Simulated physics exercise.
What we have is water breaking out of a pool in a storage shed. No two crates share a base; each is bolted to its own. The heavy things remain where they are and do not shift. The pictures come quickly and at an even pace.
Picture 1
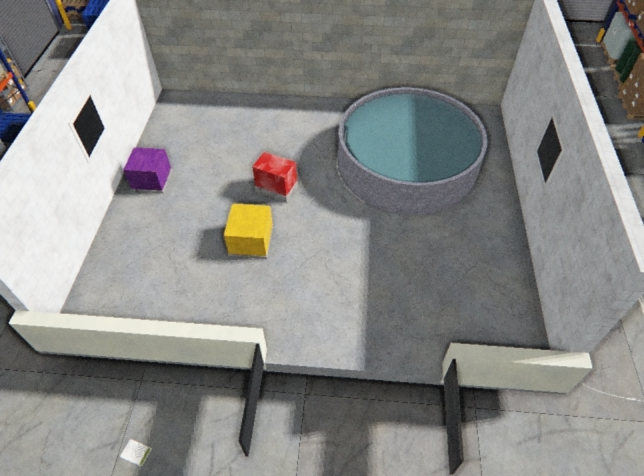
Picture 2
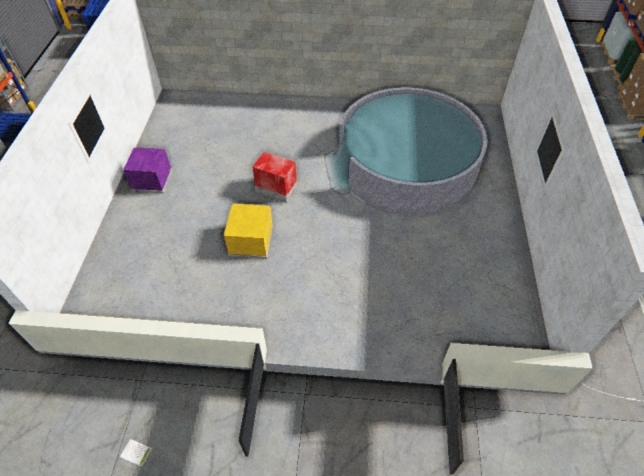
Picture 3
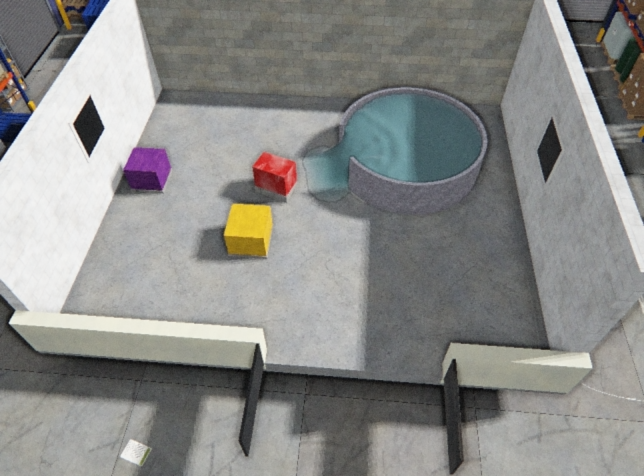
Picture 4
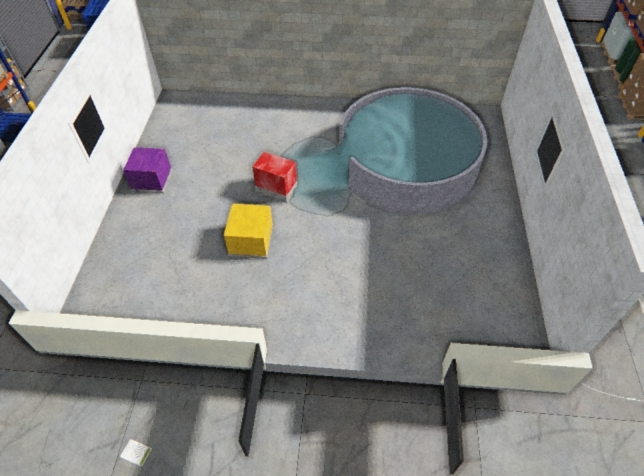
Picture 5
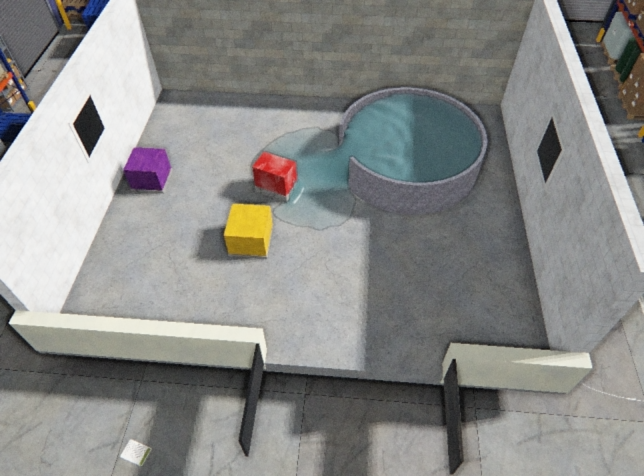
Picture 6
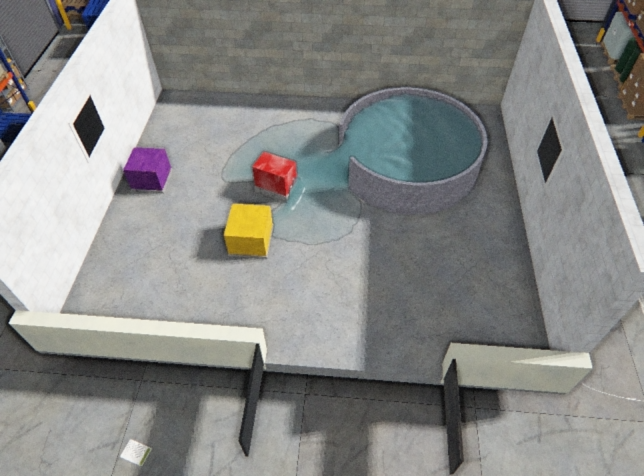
Water burst out through the left side of a round pool in a walled shed, ran left across the floor to the red crate, then spread around it and reached the yellow one.
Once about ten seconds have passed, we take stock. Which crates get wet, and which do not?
Crate by crate: The yellow crate does, the red crate does, the purple crate does.
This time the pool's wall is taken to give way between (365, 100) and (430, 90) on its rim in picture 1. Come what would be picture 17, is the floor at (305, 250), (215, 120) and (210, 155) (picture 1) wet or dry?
Point one: Not reached. Point two: Reached. Point three: Reached.
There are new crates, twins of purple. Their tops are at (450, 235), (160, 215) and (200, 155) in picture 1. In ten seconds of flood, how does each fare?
Listed in turn: Clear / overtopped / overtopped.
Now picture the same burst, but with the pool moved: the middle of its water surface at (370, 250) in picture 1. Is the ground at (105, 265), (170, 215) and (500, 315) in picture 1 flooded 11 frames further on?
Taking the three spots in order: Swamped, swamped, bare.
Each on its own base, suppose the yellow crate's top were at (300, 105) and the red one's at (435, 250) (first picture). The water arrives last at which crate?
I'd say the crate marked red is last.
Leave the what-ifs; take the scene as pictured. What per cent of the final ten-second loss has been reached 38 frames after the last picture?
I make it 65 per cent.
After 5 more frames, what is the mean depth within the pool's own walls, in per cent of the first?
Estimate: Around 78 per cent.
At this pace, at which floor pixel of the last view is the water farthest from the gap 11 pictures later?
I'd go with roughly (162, 90).
A moment on, water covers 25 % of the floor; the yellow crate water round its plinth, the red crate water round its plinth, the purple crate water round its plinth.
Next, water covers 40 % of the floor; the yellow crate water round its plinth, the red crate water round its plinth, the purple crate water round its plinth.
Then, water covers 55 % of the floor; the yellow crate water round its plinth, the red crate water round its plinth, the purple crate water round its plinth.
Later, water covers 65 % of the floor; the yellow crate water round its plinth, the red crate water round its plinth, the purple crate water round its plinth.
In the end, water covers 80 % of the floor; the yellow crate was topped, the red crate was topped, the purple crate was topped.
